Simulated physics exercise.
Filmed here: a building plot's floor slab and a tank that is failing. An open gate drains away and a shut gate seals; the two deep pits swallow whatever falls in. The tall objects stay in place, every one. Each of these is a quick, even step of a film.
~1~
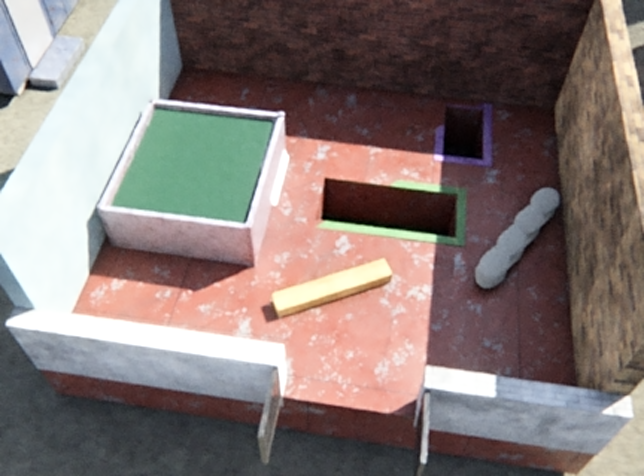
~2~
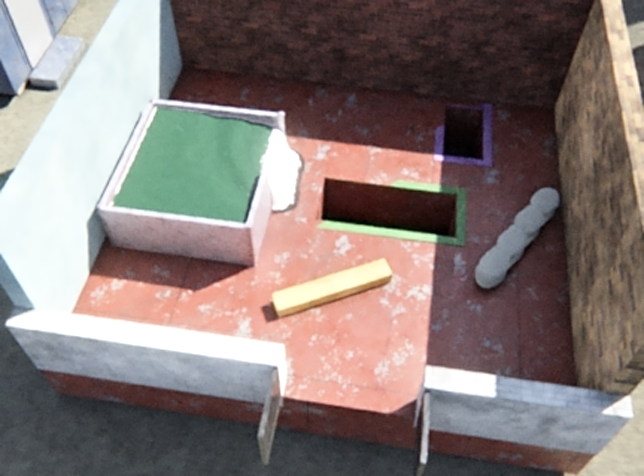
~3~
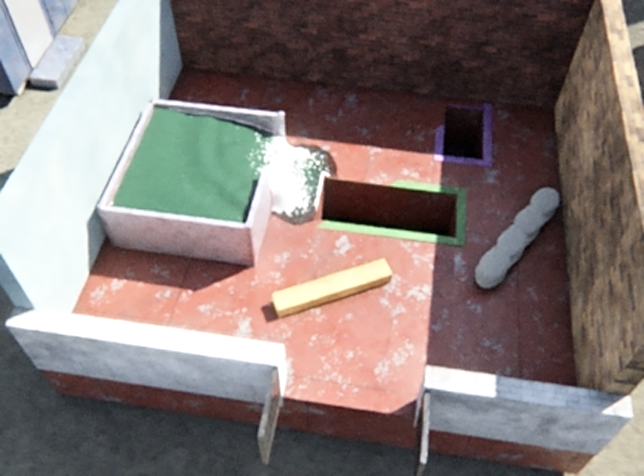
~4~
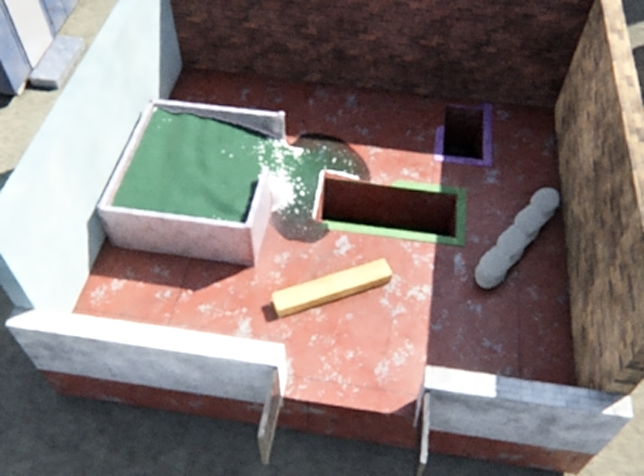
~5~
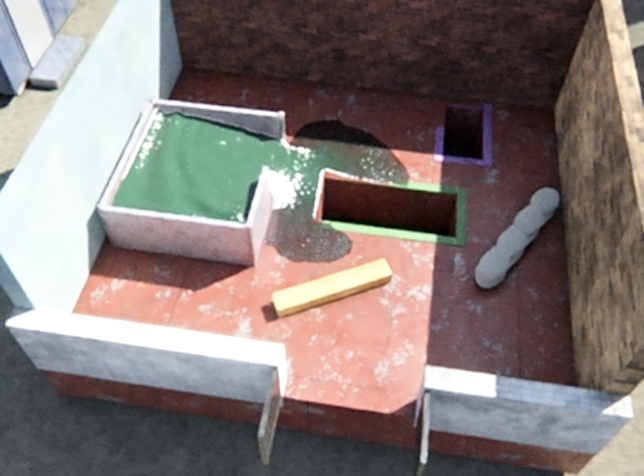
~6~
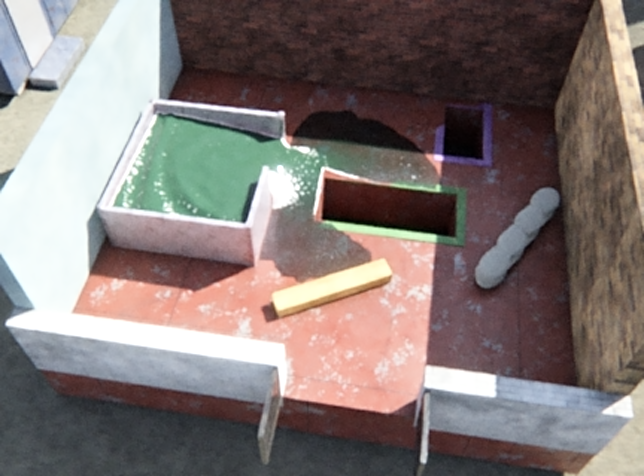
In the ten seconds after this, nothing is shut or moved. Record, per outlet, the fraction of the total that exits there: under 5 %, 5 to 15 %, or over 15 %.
In order: The gate will likely win a minor part below five per cent, the green pit will likely win a major part beyond fifteen per cent, the purple pit will likely win a major part beyond fifteen per cent.
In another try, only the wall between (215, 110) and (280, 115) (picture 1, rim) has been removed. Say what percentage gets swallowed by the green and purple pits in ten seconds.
In percent: Green 4, purple 45.
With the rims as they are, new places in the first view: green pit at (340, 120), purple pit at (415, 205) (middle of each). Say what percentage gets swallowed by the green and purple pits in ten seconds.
Percentages by pit: Green at 20, purple at 45.
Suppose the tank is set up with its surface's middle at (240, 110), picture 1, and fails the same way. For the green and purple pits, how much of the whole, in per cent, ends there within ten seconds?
I'd say green gets 12 % and purple gets 60 %.
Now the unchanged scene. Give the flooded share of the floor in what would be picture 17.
Roughly 25 %.
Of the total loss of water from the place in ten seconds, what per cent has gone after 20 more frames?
It comes to around 60 per cent.
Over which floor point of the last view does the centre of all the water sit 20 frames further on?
Centre of the water: Near (266, 186).
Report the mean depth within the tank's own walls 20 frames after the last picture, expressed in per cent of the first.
Roughly 38 percent.
A moment on, water covers 20 % of the floor; the gate 0 %, the green pit 15 %, the purple pit 1 %.
Next, water covers 25 % of the floor; the gate 0 %, the green pit 25 %, the purple pit 5 %.
Then, water covers 30 % of the floor; the gate 0 %, the green pit 35 %, the purple pit 11 %.
Later, water covers 30 % of the floor; the gate 0 %, the green pit 46 %, the purple pit 18 %.
In the end, water covers 25 % of the floor; the gate 0 %, the green pit 54 %, the purple pit 24 %.
